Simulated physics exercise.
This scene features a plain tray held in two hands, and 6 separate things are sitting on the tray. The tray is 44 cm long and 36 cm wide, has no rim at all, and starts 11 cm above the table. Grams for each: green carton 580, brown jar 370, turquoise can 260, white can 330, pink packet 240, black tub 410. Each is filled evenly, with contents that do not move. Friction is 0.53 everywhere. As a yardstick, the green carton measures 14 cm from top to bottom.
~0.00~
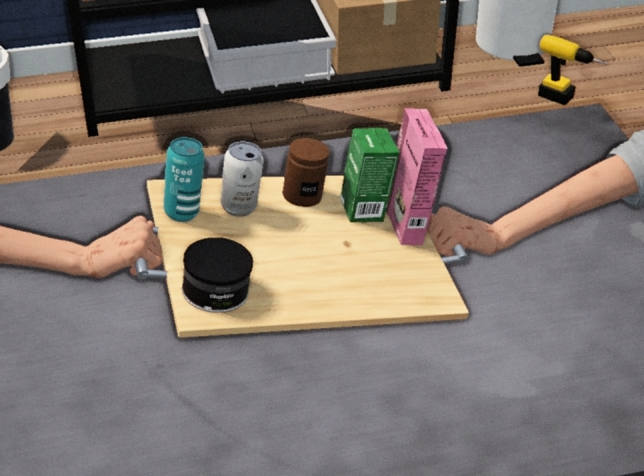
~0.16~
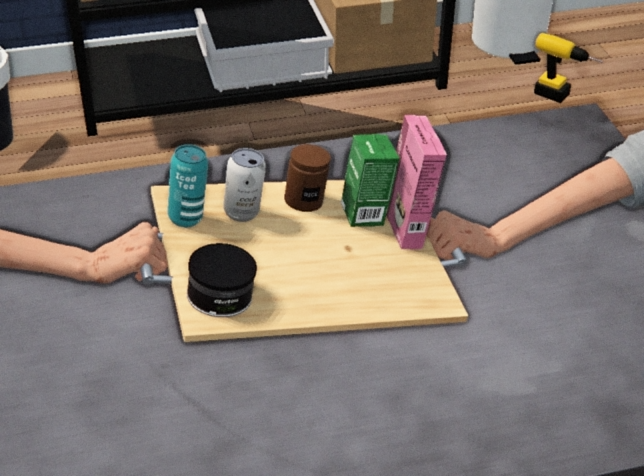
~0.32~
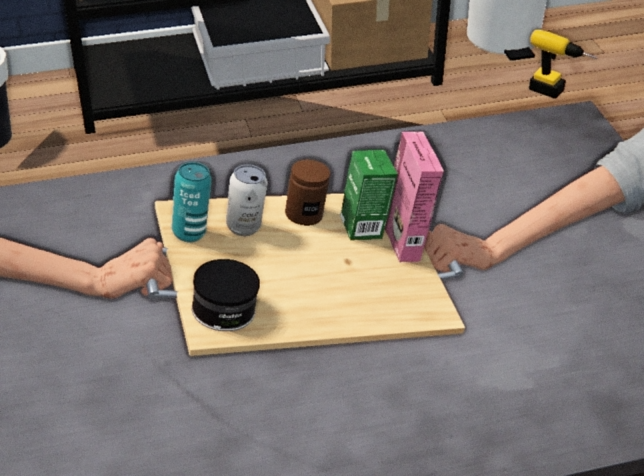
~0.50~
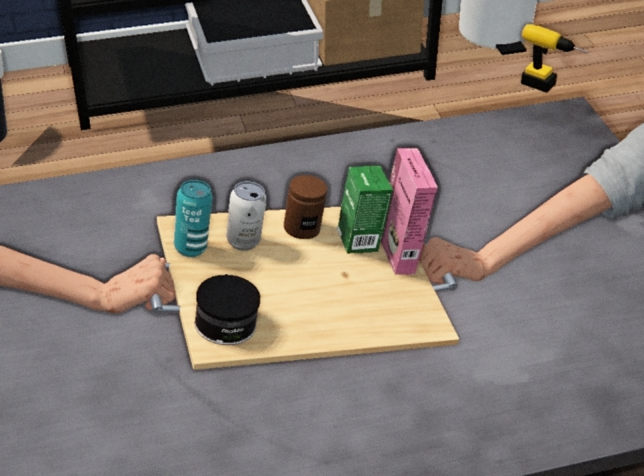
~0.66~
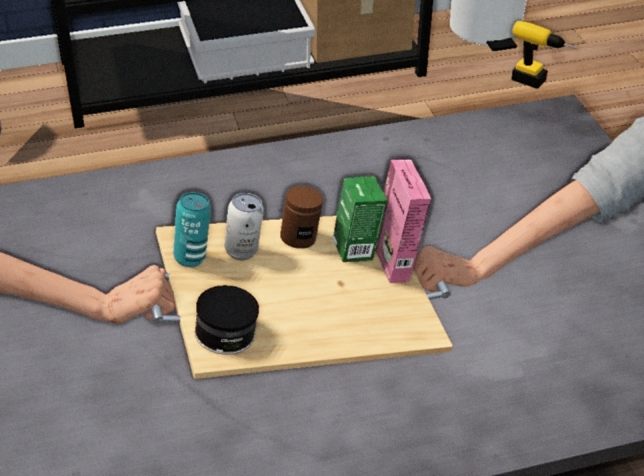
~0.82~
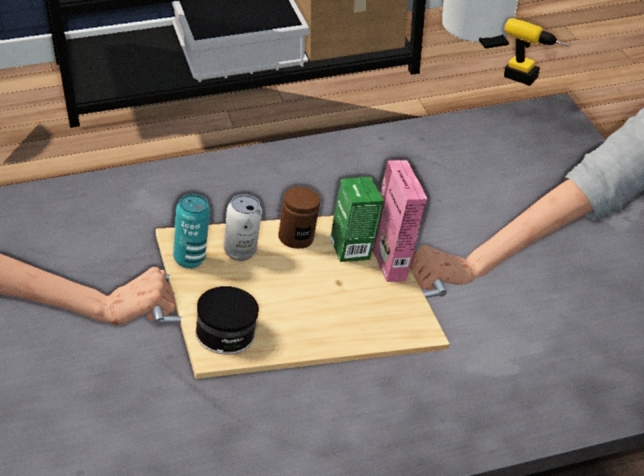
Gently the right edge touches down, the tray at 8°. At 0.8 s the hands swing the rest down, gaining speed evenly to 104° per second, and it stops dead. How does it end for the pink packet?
The pink packet remains standing.
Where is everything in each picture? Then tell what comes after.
Right edge 11 cm above the table; pink packet (414, 177); green carton (368, 176), in the first frame.
Right edge 10 cm above the table; turquoise can (188, 187); white can (244, 186), in the second frame.
Right edge 7 cm above the table; black tub (225, 295); green carton (368, 196), in the third frame.
Right edge 3 cm above the table; brown jar (305, 207); turquoise can (193, 220), in the fourth frame.
Right edge on the table, tray at 8°; white can (244, 228); black tub (226, 320), in the fifth frame.
Right edge on the table, tray at 8°; pink packet (397, 222); green carton (356, 220), in the sixth frame.
By 1.02 s, tray flat on the table; turquoise can rocked 10° off its seat.
By 1.32 s, tray flat on the table; pink packet rocked 4° off its seat near (392, 224); turquoise can rocked 6° off its seat.
By 2.02 s, tray flat on the table.
When it is over (3.2 s), all 6 within 5 cm of the start. In the last view, pink packet near (389, 225).
